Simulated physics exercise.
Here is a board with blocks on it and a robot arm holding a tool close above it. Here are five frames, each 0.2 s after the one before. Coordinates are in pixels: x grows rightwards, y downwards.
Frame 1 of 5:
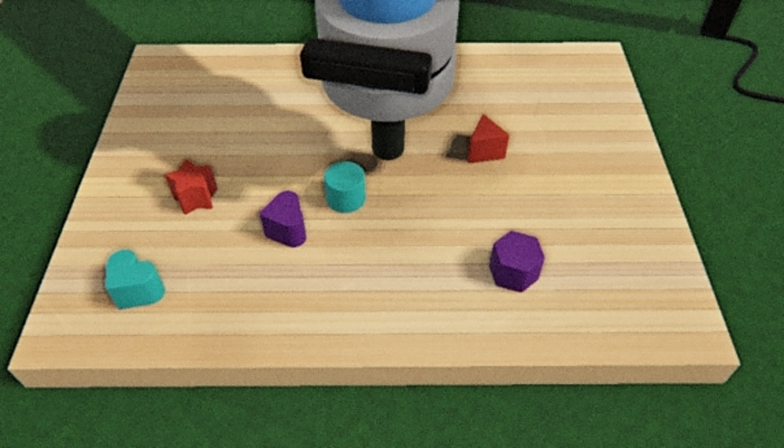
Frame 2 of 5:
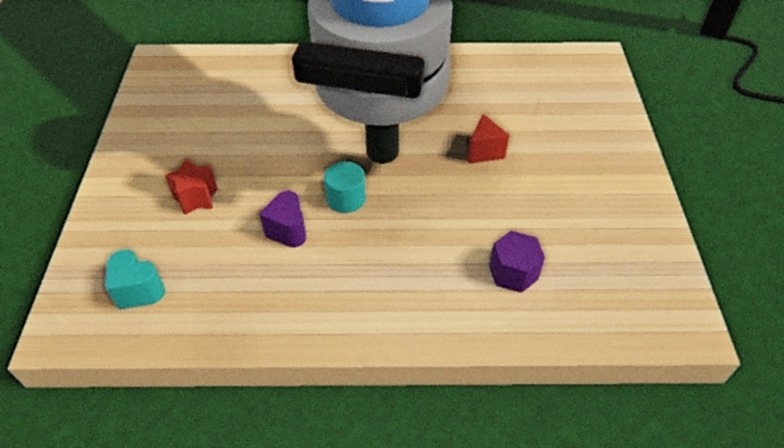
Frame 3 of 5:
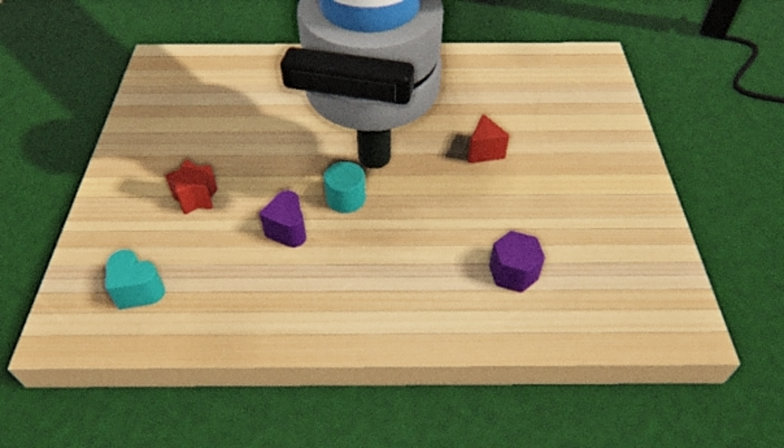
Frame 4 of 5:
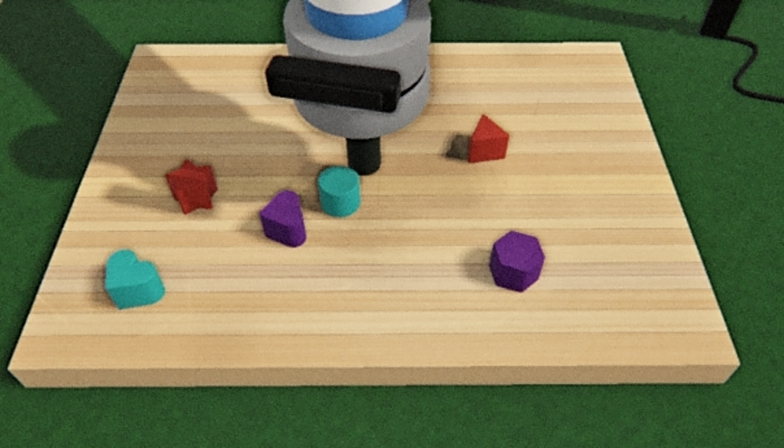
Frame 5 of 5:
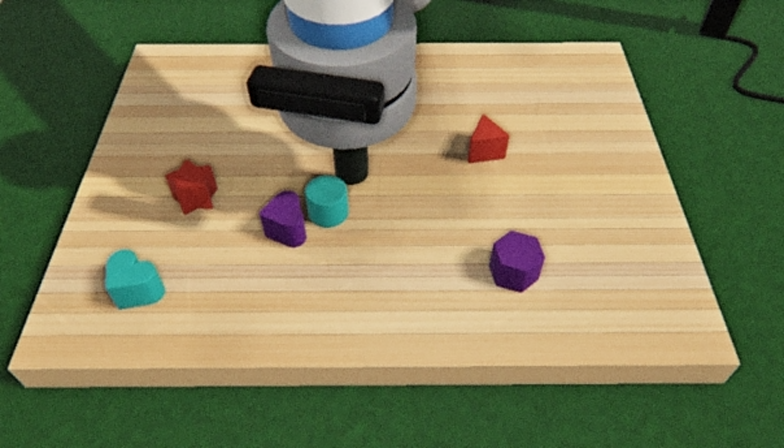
Robot arm moving left and toward the viewer over a wooden board, then nudging a turquoise circle block toward a purple block.
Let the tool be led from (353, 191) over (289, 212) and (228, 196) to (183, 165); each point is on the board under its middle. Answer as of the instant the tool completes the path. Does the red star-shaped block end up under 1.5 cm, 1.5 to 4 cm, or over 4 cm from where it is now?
That block covers between 1.5 and 4 cm.
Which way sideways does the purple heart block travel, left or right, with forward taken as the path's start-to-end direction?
It gets pushed left.
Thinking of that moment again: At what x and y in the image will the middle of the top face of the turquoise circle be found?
I predict (286, 219).
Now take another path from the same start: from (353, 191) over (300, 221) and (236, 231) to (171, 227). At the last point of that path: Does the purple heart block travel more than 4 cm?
Yes, that is how it ends up.
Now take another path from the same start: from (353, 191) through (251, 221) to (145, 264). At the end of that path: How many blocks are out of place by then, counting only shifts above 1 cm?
My answer is two.
What follows on the original path. One third of the way, tool at (284, 196); purple heart block at (248, 227); turquoise circle at (286, 219).
Two thirds of the way, tool at (223, 179); purple heart block at (248, 227); turquoise circle at (286, 219).
At the end, tool at (177, 148); red star-shaped block at (161, 169), turned 65° anticlockwise; purple heart block at (248, 227); turquoise circle at (286, 219).
